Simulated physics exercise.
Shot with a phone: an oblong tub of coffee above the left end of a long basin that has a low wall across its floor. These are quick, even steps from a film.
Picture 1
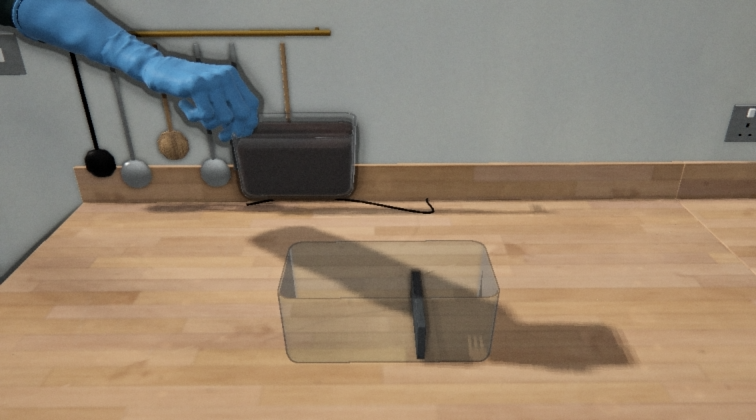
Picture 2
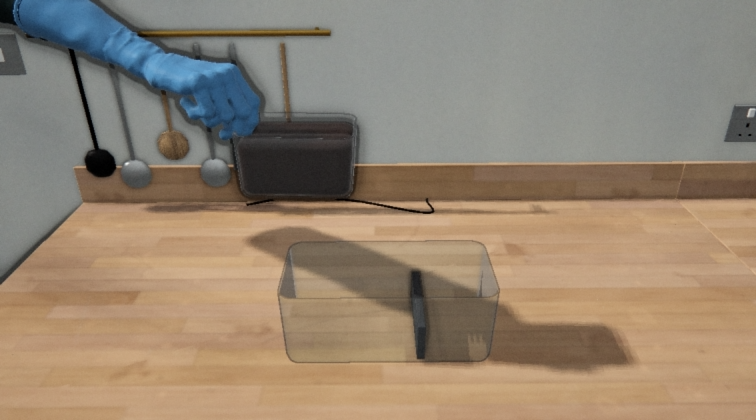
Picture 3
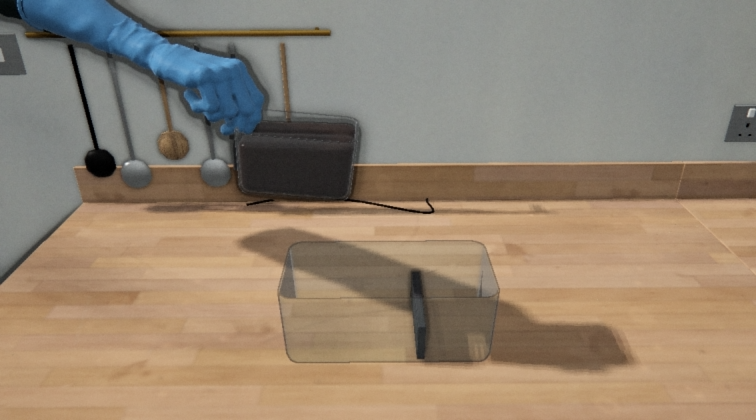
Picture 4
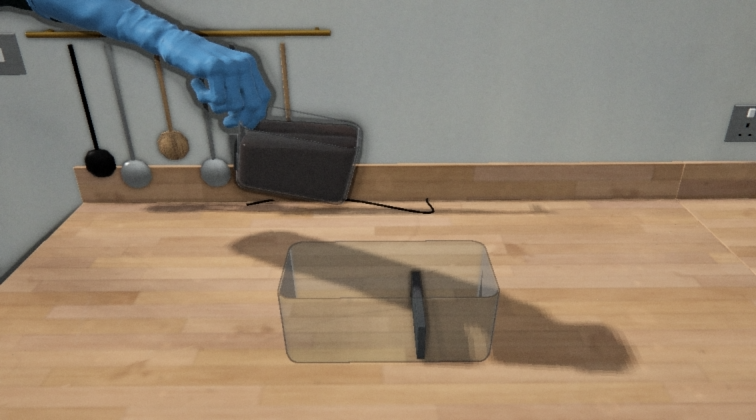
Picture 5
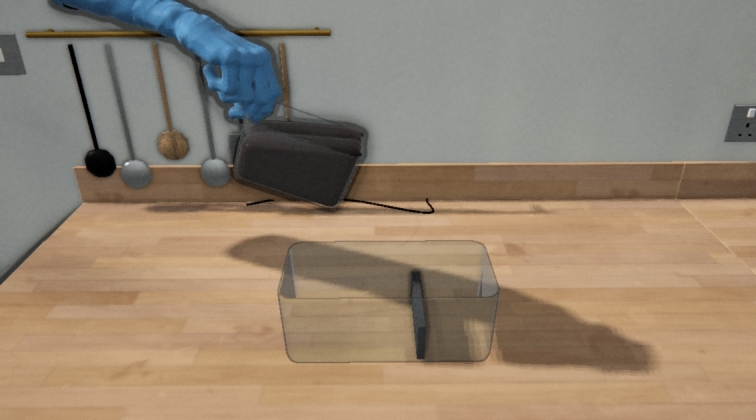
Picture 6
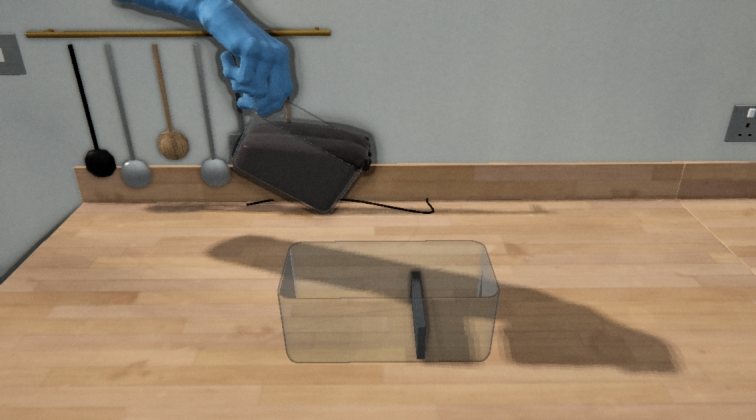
An oblong tub of dark coffee, held by a blue-gloved hand, barely moved at first, then tipped steadily down to the right above the left end of a clear, long basin with a low divider.
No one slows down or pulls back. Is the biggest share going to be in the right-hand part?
No - it will be in the left part.
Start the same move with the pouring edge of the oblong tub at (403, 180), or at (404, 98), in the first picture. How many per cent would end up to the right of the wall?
The first gives 65 %, the second 75 %.
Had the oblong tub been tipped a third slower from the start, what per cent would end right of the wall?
Roughly 45 percent.
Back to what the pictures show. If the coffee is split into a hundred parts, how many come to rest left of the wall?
It is close to 65 per cent.
A moment on, the tilt is 91° and 27 per cent is still to pour, 7 is left of the wall and 15 right of it.
Next, the tilt is 102° and 6 per cent is still to pour, 51 is left of the wall and 30 right of it.
Then the tilt is 102° and 1 per cent is still to pour, 58 is left of the wall and 29 right of it.
Later the tilt is 102° and 0 per cent is still to pour, 63 is left of the wall and 29 right of it.
In the end 63 per cent lies left of the wall, 29 right of it and 8 outside.
